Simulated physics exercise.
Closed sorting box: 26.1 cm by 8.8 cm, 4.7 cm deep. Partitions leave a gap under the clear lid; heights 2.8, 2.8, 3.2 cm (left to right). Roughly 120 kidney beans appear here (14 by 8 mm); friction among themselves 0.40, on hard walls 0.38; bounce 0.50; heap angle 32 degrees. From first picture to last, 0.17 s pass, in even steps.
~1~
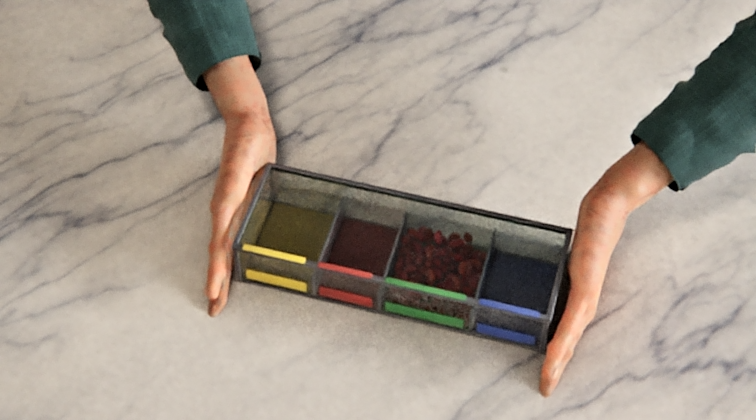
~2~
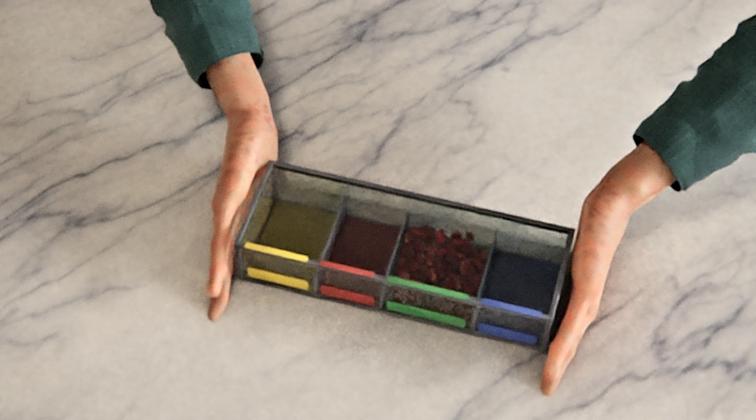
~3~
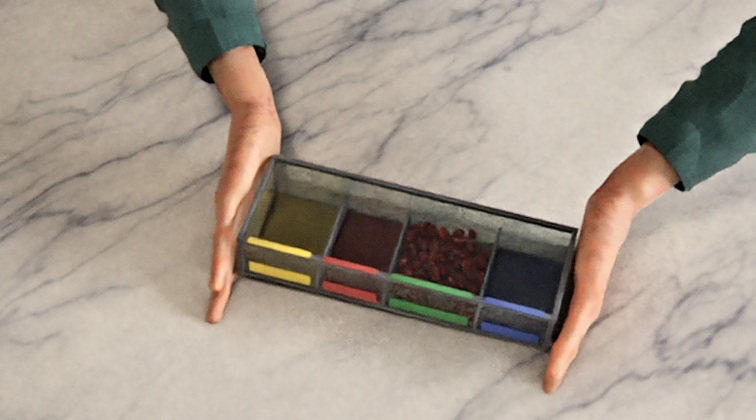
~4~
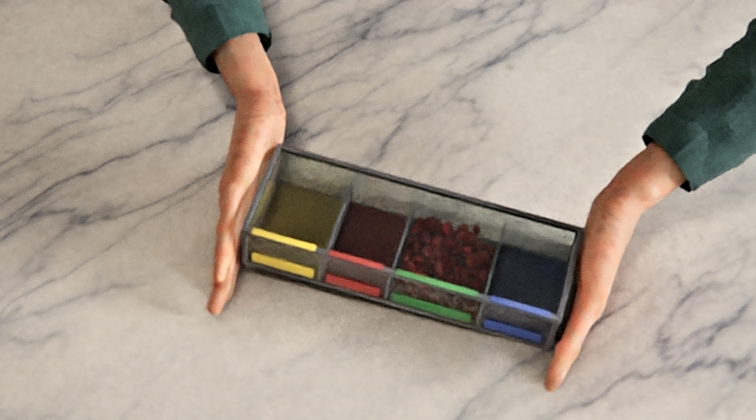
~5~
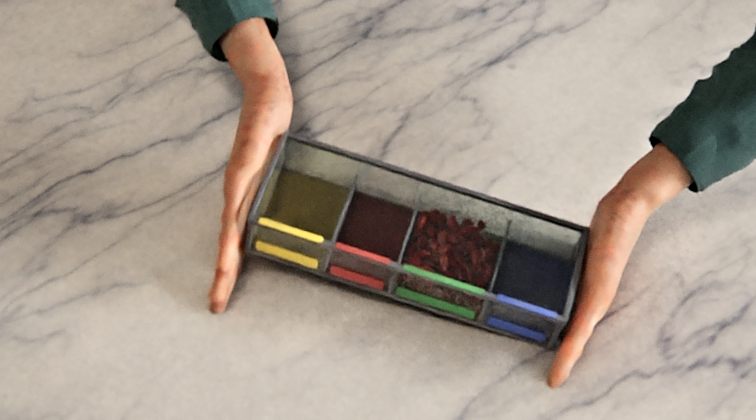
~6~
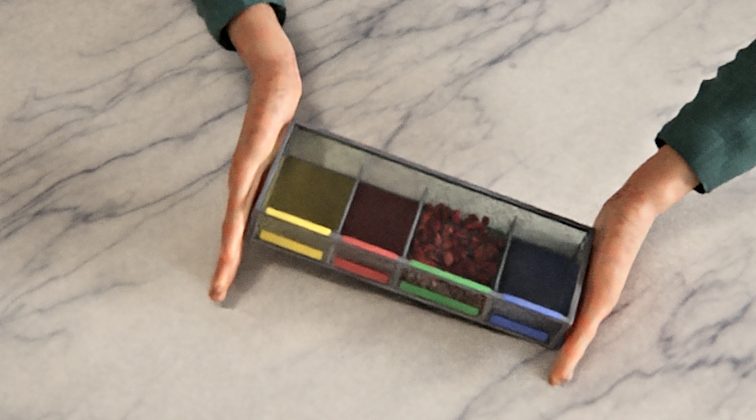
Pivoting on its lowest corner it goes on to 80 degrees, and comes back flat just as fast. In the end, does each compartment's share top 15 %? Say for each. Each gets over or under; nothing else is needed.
Outcome: Red: Misses the mark. Blue: Passes the mark. Green: Passes the mark. Yellow: Misses the mark.
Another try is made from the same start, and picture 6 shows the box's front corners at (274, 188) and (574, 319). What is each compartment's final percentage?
The compartments end with red 0 per cent, blue 25 per cent, green 75 per cent and yellow 0 per cent.
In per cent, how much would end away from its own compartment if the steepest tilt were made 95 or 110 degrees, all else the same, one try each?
25 % and 25 %.
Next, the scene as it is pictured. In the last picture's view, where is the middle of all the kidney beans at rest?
Roughly (474, 288).
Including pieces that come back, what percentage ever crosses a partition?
Estimate: Some 30 per cent.
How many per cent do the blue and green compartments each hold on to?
The blue one gets 30 per cent and the green one 70 per cent.
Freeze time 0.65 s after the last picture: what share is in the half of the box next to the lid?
Roughly 30 percent of the pieces.
Then, 0.65 s after the last picture, tilt 80 degrees; blue 5 %, green 95 %.
Then, 1.08 s after the last picture, tilt 35 degrees; blue 25 %, green 75 %.
Then, 1.59 s after the last picture, tilt 0 degrees; blue 30 %, green 70 %.
In the end, red 0 %, blue 30 %, green 70 %, yellow 0 %.
